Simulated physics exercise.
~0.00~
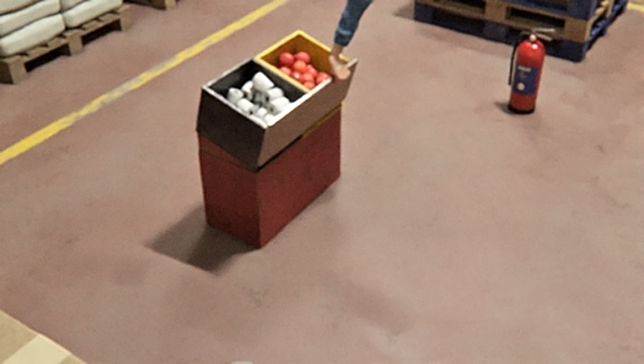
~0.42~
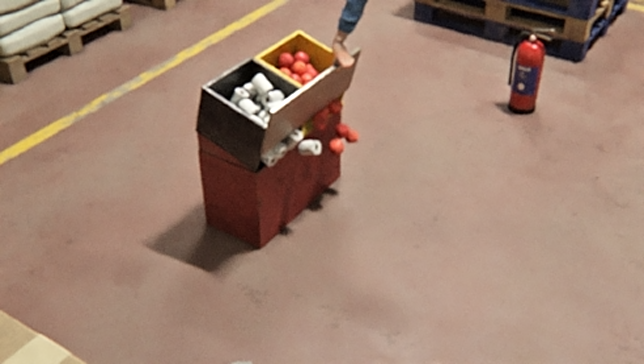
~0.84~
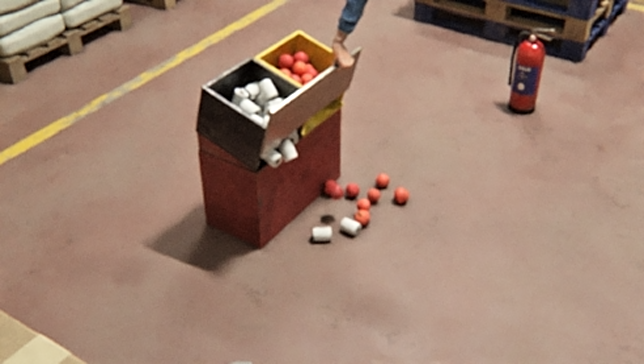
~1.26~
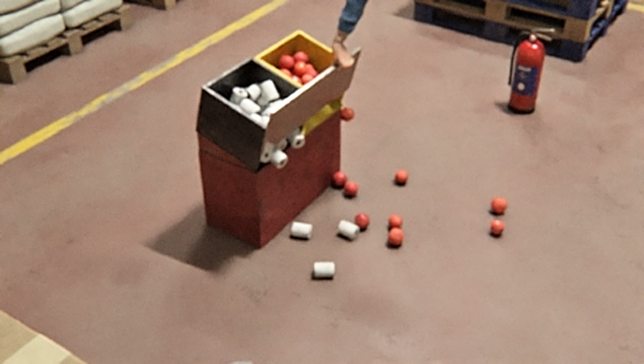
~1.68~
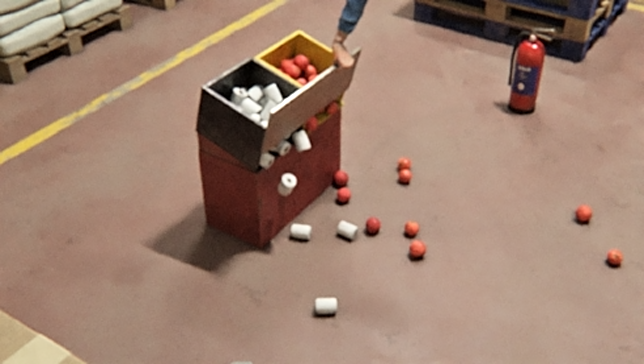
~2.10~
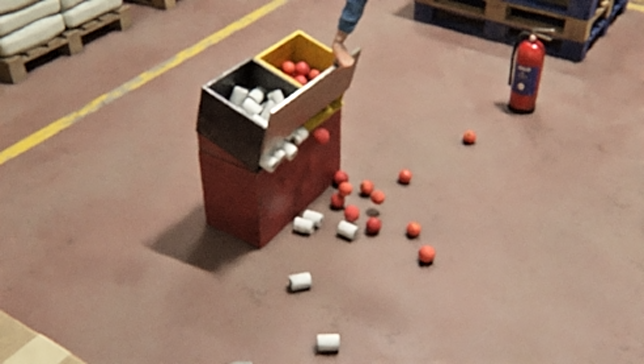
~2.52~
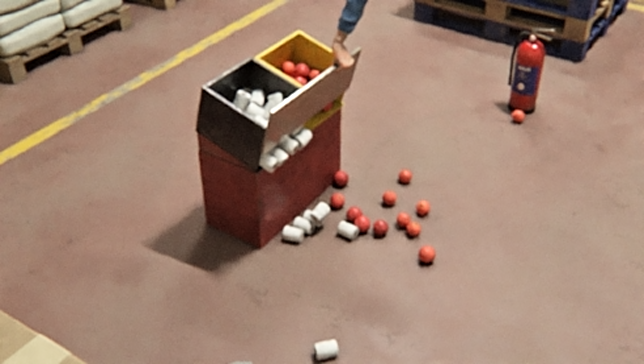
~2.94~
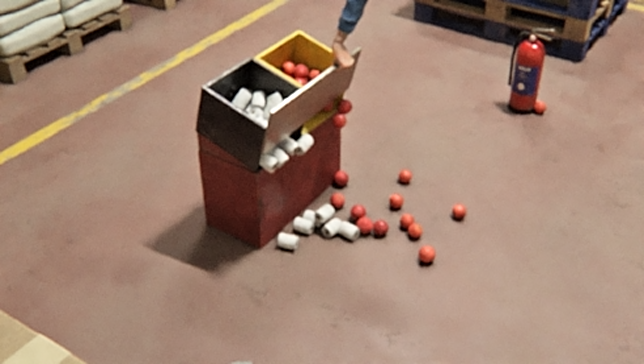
Red balls and white rolls spilling from a yellow and black hopper as a hand lifts the gate, scattering across the floor.
